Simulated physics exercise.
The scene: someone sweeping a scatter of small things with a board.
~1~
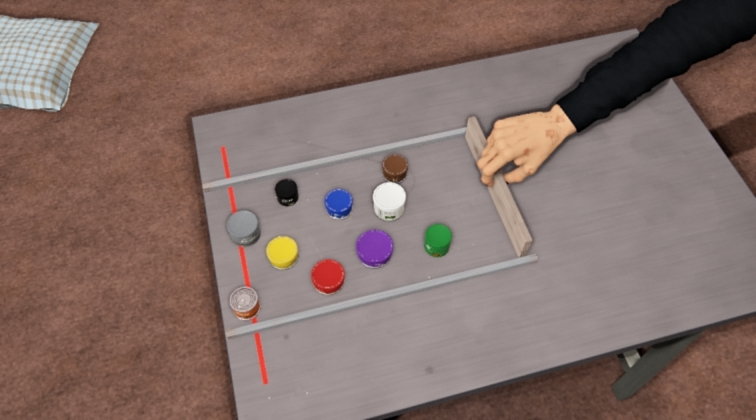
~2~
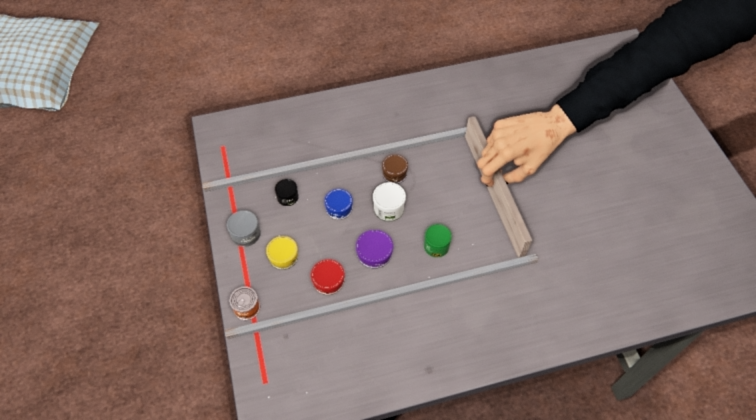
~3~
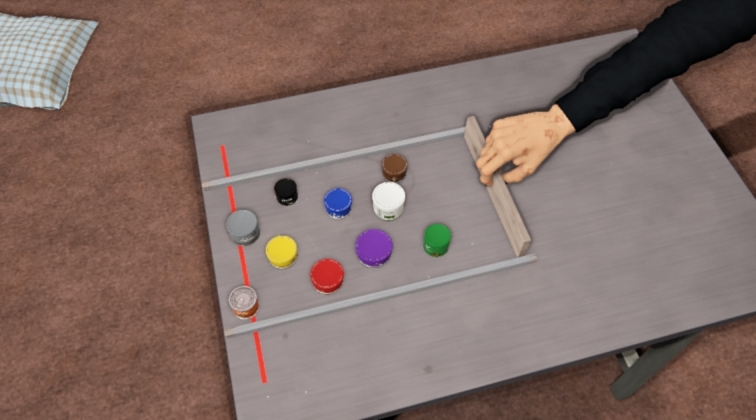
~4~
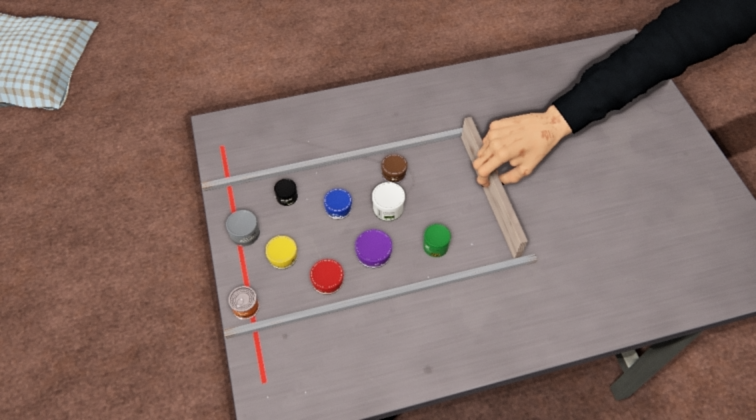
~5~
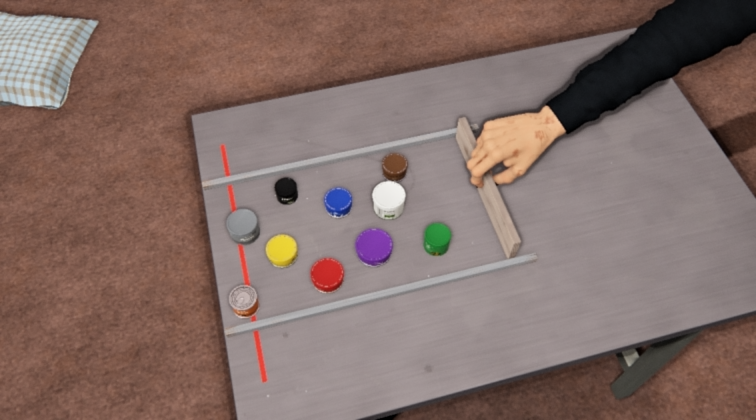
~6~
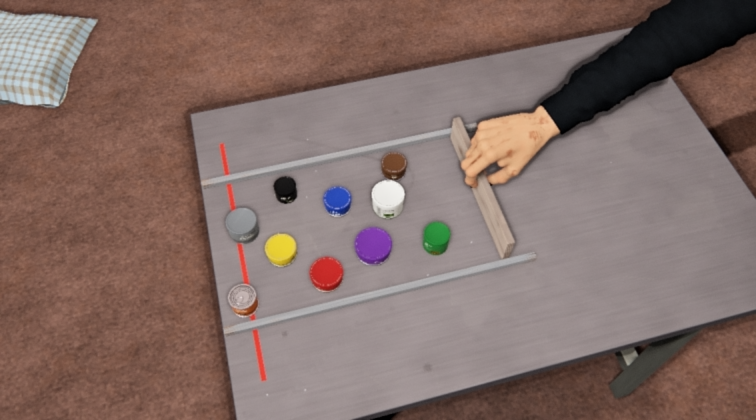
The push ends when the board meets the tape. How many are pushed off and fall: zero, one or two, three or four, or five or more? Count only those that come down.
The number that fall off is five or more.
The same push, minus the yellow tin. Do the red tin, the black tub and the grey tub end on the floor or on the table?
The red tin comes down; the black tub comes down; the grey tub falls.
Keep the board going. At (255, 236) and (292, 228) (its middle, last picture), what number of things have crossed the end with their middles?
In that order 3 and 0.
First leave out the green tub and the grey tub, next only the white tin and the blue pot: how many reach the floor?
First 3, then 3.
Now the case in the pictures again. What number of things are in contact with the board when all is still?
That makes 4.
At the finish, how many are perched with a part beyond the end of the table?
That would be 2.
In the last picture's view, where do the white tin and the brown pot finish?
Near (221, 234) and (218, 199).
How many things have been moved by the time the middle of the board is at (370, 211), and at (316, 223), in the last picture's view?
First 5, then 8.
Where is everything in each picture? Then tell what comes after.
The first frame shows orange tin (245, 304); grey tub (244, 229); yellow tin (283, 253); board (496, 184); tape (242, 252).
The second frame shows grey tub (244, 229); white tin (389, 202).
The third frame shows yellow tin (282, 252); red tin (327, 277).
The fourth frame shows orange tin (244, 303); blue pot (338, 204).
The fifth frame shows grey tub (244, 227); black tub (287, 191).
The sixth frame shows orange tin (244, 301); grey tub (243, 226); yellow tin (282, 251); board (480, 186); tape (240, 249).
Soon after, none off yet; orange tin at rest near (244, 301); grey tub at rest near (243, 226); yellow tin at rest near (282, 251).
Then, none off yet; orange tin moved about its own width near (228, 304); grey tub moved a little near (229, 230); yellow tin moved about its own width near (236, 257).
At rest, the number that fall off is five or more; fallen, blue pot, red tin, black tub, yellow tin, grey tub and orange tin.
